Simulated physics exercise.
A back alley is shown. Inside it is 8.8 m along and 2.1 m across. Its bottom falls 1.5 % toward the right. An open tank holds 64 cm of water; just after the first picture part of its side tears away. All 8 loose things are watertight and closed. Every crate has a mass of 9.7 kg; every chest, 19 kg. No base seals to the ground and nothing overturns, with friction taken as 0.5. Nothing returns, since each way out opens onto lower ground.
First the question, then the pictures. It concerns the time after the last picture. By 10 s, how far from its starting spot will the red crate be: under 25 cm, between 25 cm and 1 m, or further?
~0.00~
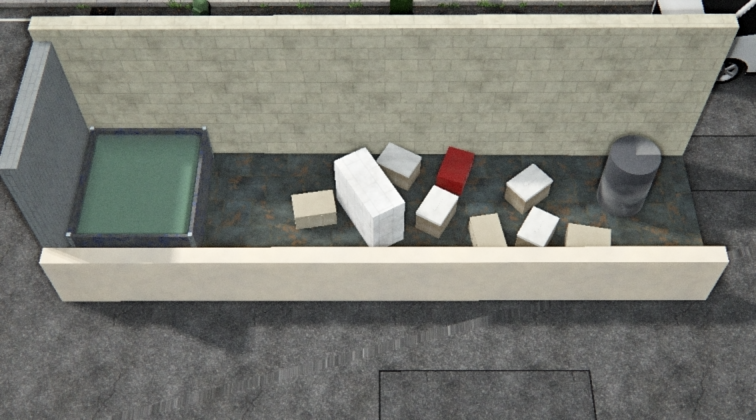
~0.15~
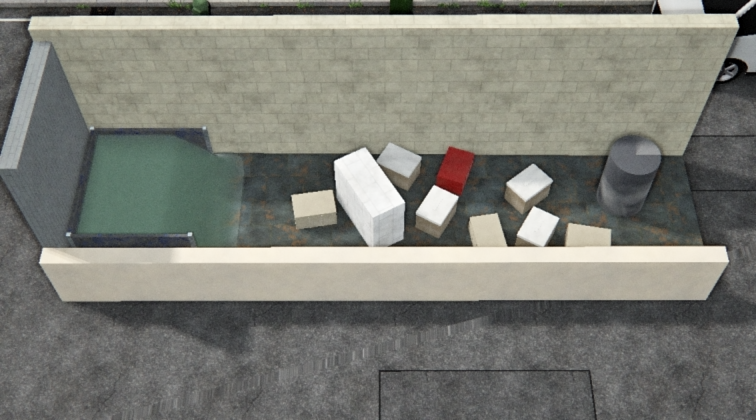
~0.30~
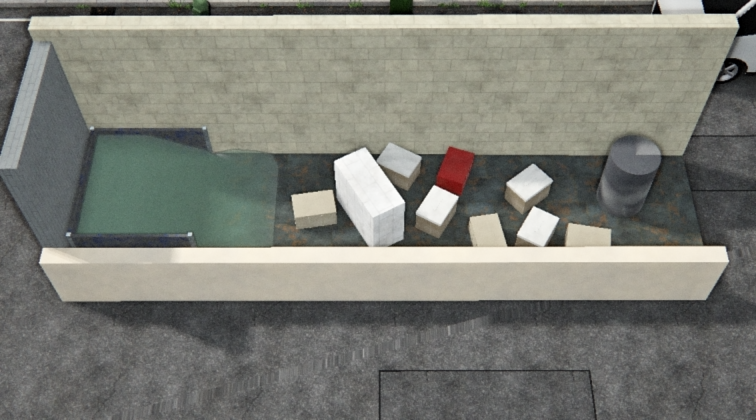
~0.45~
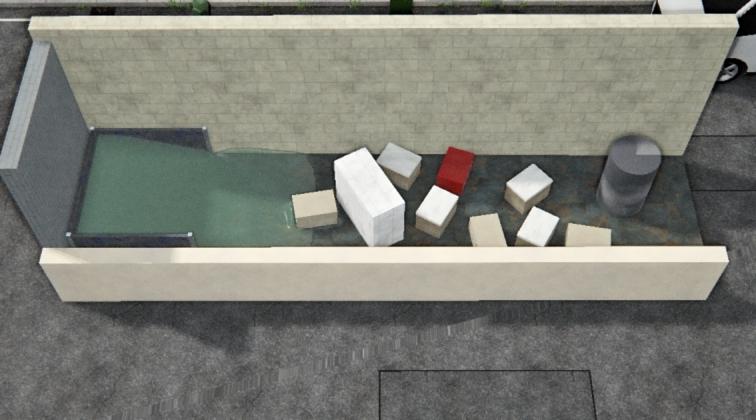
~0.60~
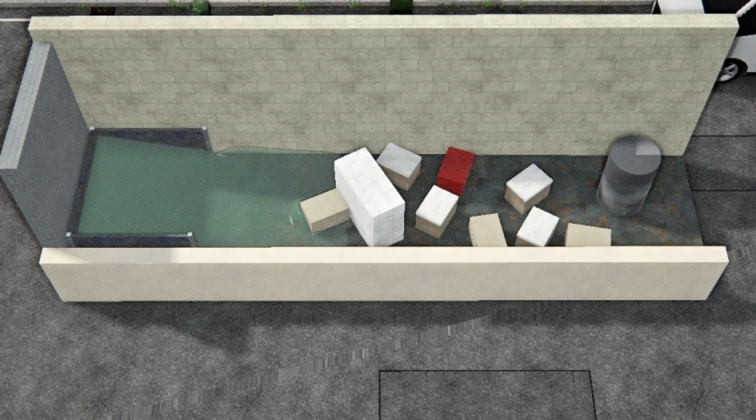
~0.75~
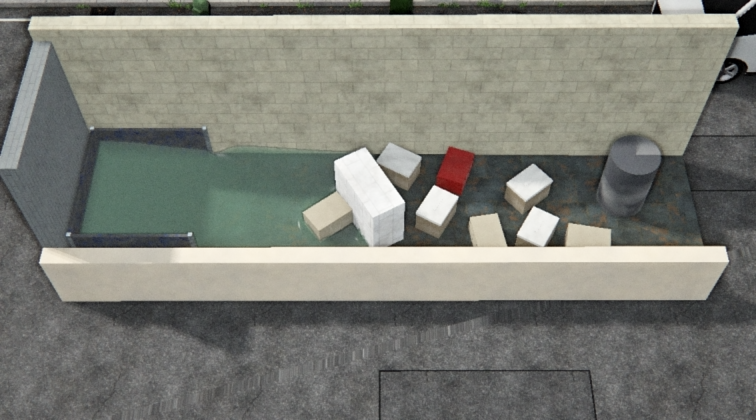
The red crate ends up more than 1 m away.
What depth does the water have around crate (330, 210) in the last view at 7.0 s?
Around 10 centimetres.
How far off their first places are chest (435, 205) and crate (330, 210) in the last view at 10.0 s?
Going in turn, the first is washed out while the second sits 80 cm off.
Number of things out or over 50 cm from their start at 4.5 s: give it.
That would be 8.
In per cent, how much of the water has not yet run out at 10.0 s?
Around 56 per cent of the water is still in there.
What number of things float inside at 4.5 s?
By my count, 3.
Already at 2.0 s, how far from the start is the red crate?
About 100 cm by then.
After 2.0 s the red crate is near (514, 187), 0.9 m from its start, afloat; 0 of 8 are out; 4 afloat.
After 4.5 s the red crate is near (605, 224), 2.3 m from its start, afloat; 4 of 8 are out; 3 afloat.
After 7.0 s the red crate has gone out; 7 of 8 are out; 1 afloat.
After 10.0 s the red crate has gone out; 7 of 8 are out; 1 afloat.
